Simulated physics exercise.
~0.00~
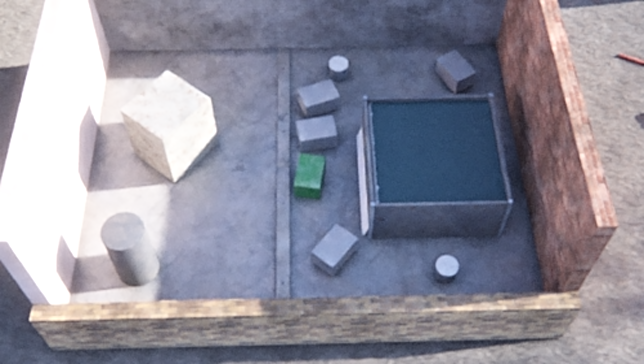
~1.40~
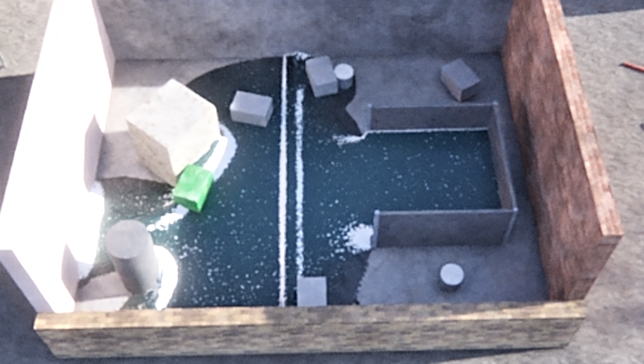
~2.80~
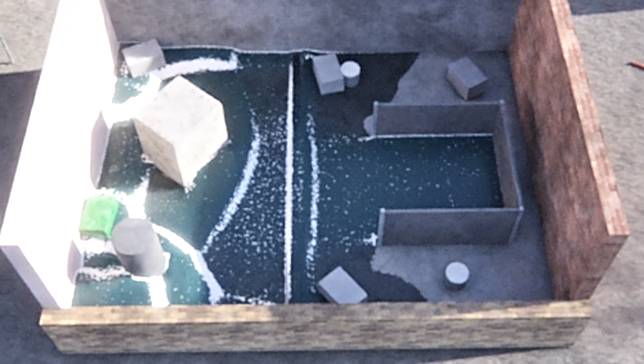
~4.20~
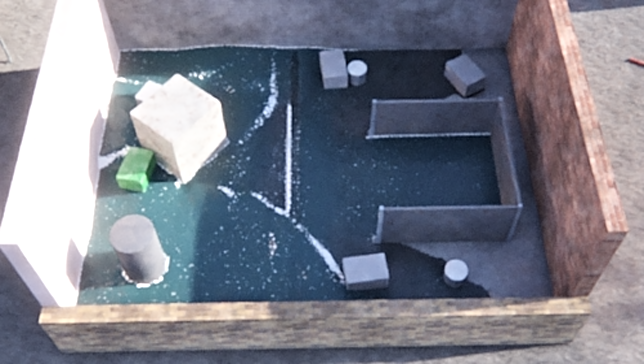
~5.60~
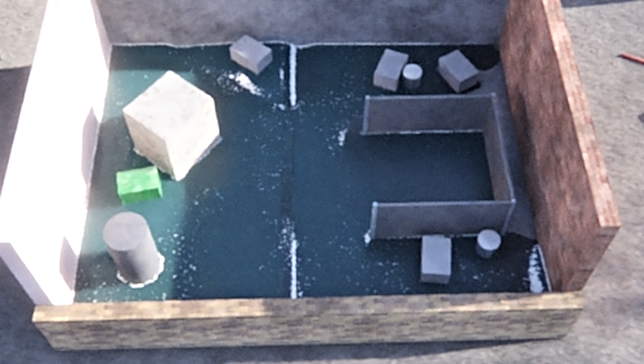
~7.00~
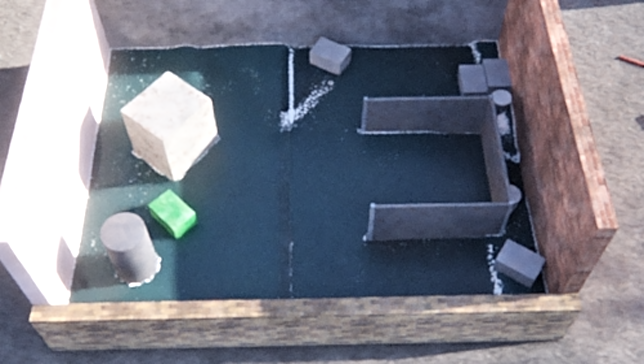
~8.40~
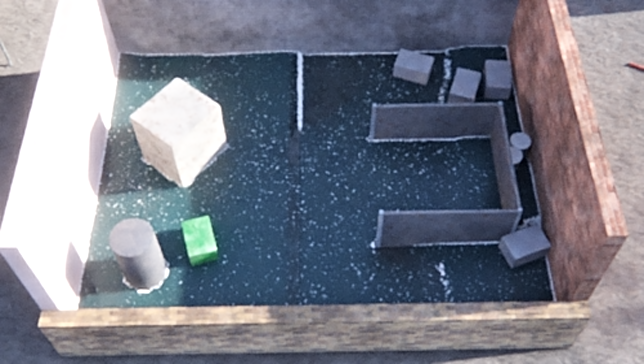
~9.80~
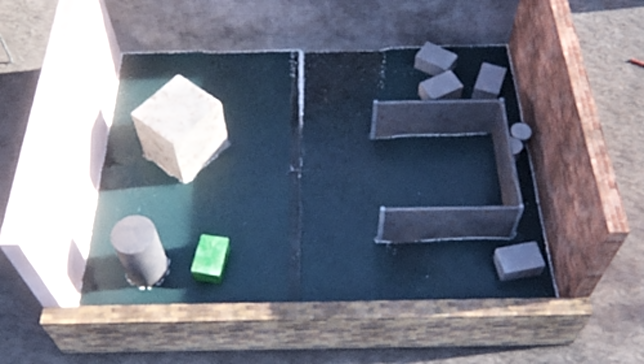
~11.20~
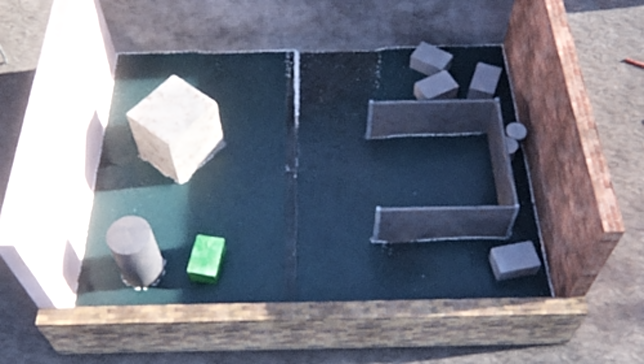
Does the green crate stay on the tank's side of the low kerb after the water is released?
No, the rushing water carries the green crate across the low kerb to the left. It finishes on that far side, floating near the upright cylinder.
Water bursts from the left side of a tank in a walled compound, sweeping the green crate leftward over a low kerb. As water spreads across the floor, grey crates and pails drift right, gathering around the tank, while the green crate ends afloat near the lower left cylinder.
